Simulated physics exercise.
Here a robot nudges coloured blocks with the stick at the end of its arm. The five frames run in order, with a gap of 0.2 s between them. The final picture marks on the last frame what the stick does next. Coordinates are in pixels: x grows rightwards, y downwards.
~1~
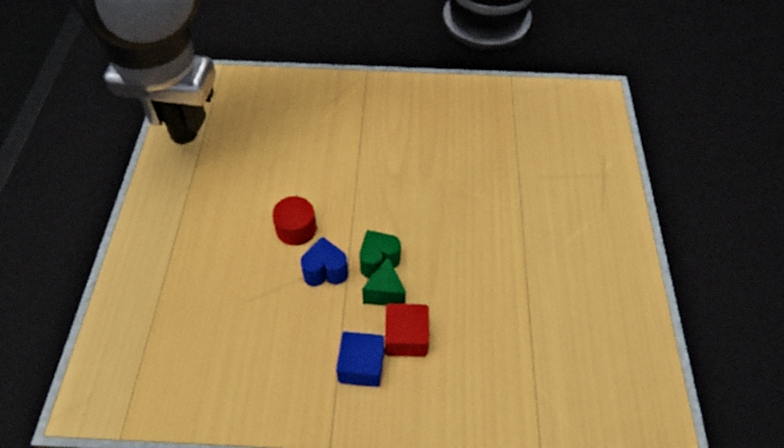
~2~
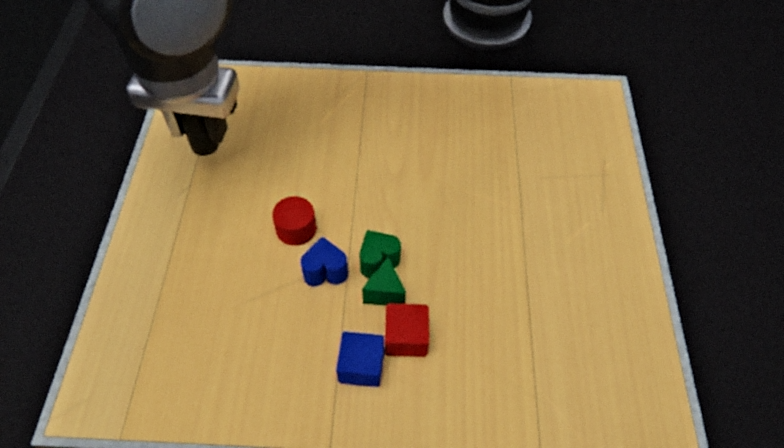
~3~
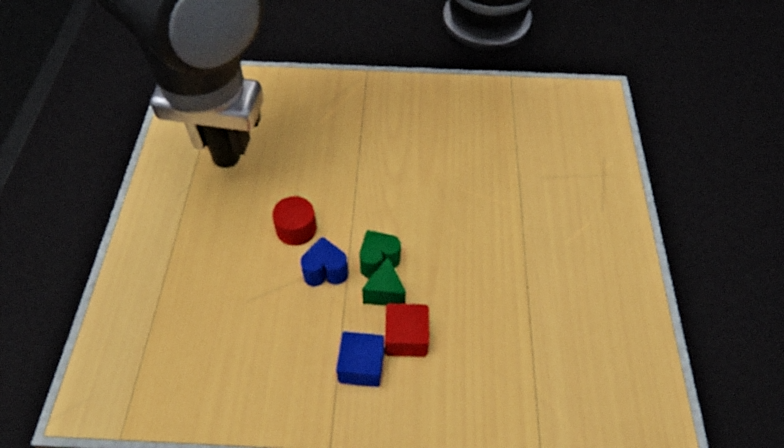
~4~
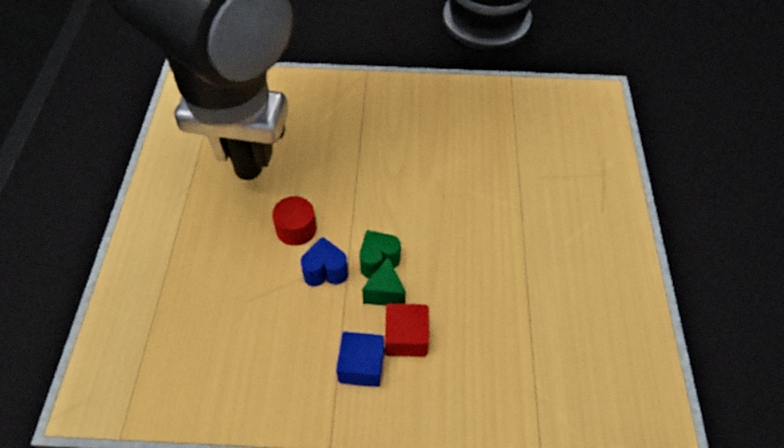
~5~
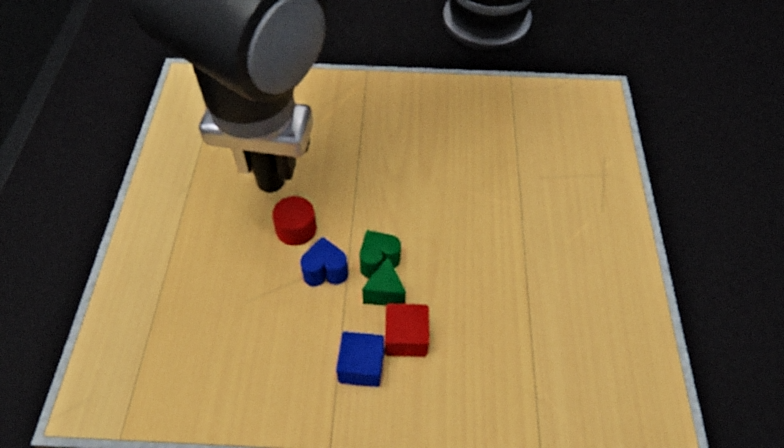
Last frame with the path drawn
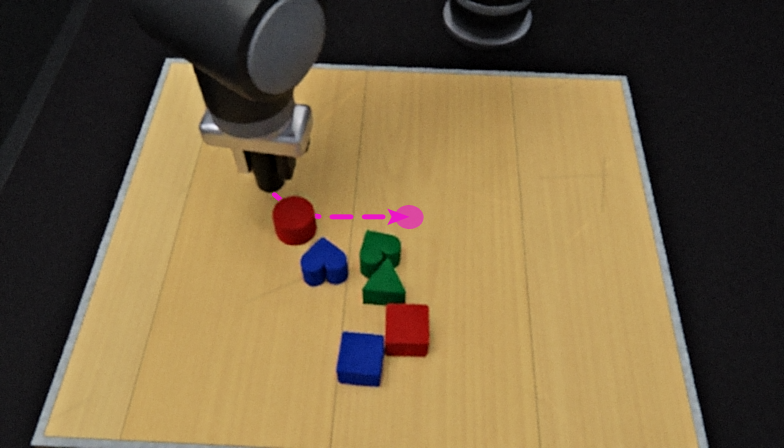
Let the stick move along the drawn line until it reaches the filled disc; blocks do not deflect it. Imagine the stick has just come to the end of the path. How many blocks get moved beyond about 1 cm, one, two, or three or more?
Total: One.
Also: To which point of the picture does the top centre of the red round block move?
Around (311, 229).
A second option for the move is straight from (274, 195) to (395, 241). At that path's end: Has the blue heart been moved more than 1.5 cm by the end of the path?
No, that is not how it ends up.
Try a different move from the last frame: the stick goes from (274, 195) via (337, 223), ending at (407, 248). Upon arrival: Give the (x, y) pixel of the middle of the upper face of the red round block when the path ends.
I'd place it at (309, 230), taking the centre of its top.
The drawn path runs from (274, 195) by way of (312, 216) and (360, 217) to (409, 217).
On the path given first. One third of the way, stick (310, 204); red round block (308, 229); blue heart (325, 258).
Two thirds of the way, stick (360, 205); red round block (311, 229); blue heart (326, 260).
At the end, stick (410, 205); red round block (311, 229); blue heart (326, 260); green heart not moved.
